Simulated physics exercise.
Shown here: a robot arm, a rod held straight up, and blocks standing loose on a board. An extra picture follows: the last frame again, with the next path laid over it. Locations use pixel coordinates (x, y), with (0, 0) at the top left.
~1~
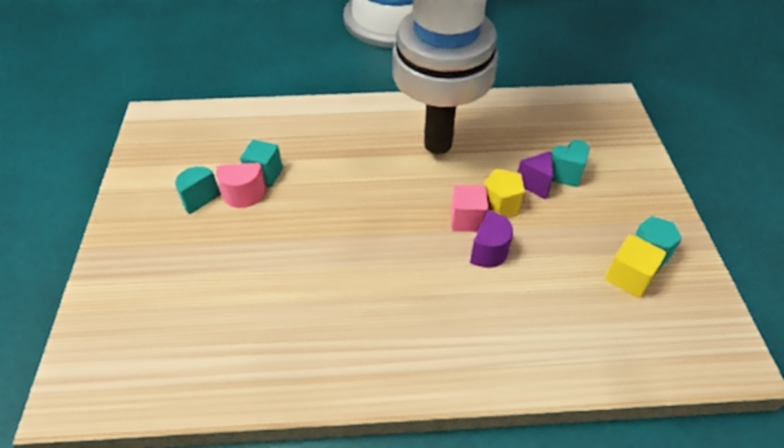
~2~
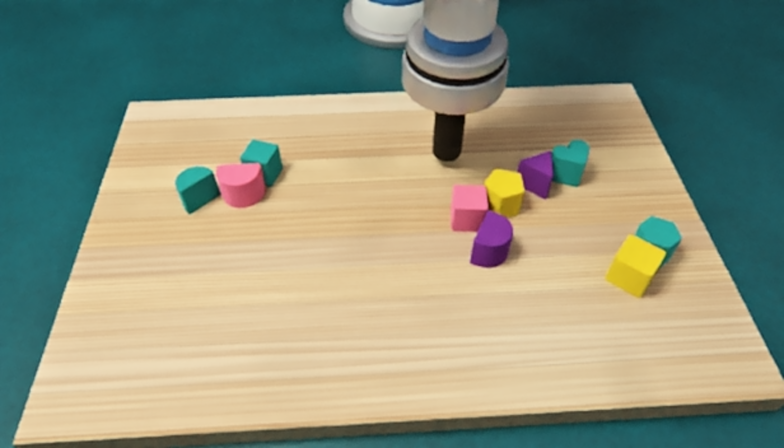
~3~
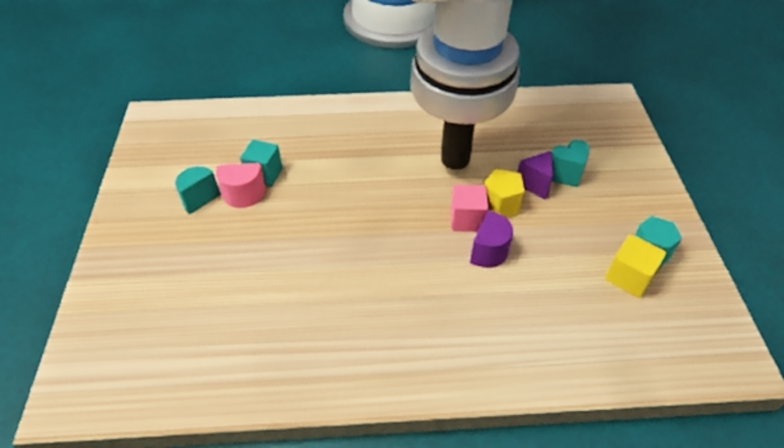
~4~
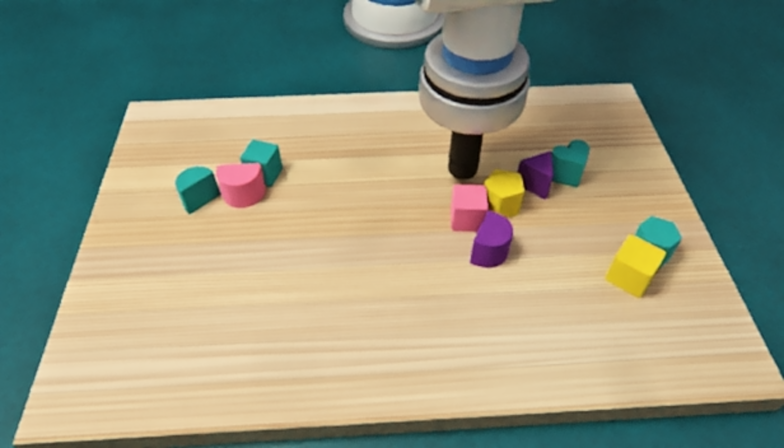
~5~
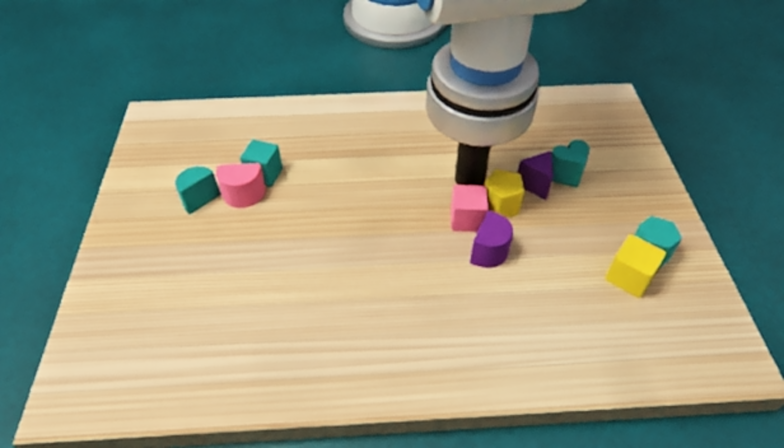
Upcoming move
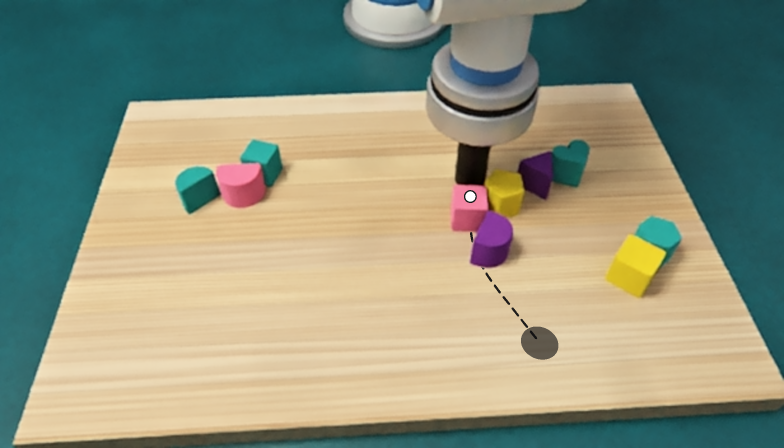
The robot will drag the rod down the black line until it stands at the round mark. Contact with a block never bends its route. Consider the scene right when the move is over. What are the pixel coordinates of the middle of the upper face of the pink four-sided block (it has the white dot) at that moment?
Its top middle will sit at (456, 257).
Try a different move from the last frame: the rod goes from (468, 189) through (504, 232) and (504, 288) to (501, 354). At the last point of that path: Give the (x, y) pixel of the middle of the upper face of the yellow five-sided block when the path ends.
The middle of the upper face of the yellow five-sided block will lie at about (542, 204) in the picture.
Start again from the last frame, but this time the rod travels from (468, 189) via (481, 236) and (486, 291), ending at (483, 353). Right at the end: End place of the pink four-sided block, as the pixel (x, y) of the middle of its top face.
Most likely (453, 245).
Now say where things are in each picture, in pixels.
In the first picture, tip of the rod (438, 145), middles of tops, pink four-sided block (470, 197), purple half-round block (495, 230), yellow five-sided block (505, 183), purple triangular piece (541, 162).
In the second picture, rod (447, 152), nothing pushed.
In the third picture, rod (455, 160), nothing pushed.
In the fourth picture, rod (463, 170), nothing pushed.
In the fifth picture, rod (470, 180), pink four-sided block (470, 197), purple half-round block (495, 230), yellow five-sided block (505, 183), purple triangular piece (541, 162).
The line goes from (468, 189) over (480, 262) to (540, 343); the dot is on the pink four-sided block.
What follows on the original path. One third of the way, rod (473, 228); pink four-sided block (460, 237), turned 30° clockwise; purple half-round block (500, 234); yellow five-sided block (507, 187), turned 30° anticlockwise.
Two thirds of the way, rod (499, 280); pink four-sided block (456, 257), turned 65° clockwise; purple half-round block (535, 263), turned 40° anticlockwise; yellow five-sided block (507, 187), turned 30° anticlockwise.
At the end, rod (543, 335); pink four-sided block (456, 257), turned 65° clockwise; purple half-round block (539, 264), turned 50° anticlockwise; yellow five-sided block (507, 187), turned 30° anticlockwise; purple triangular piece unmoved.
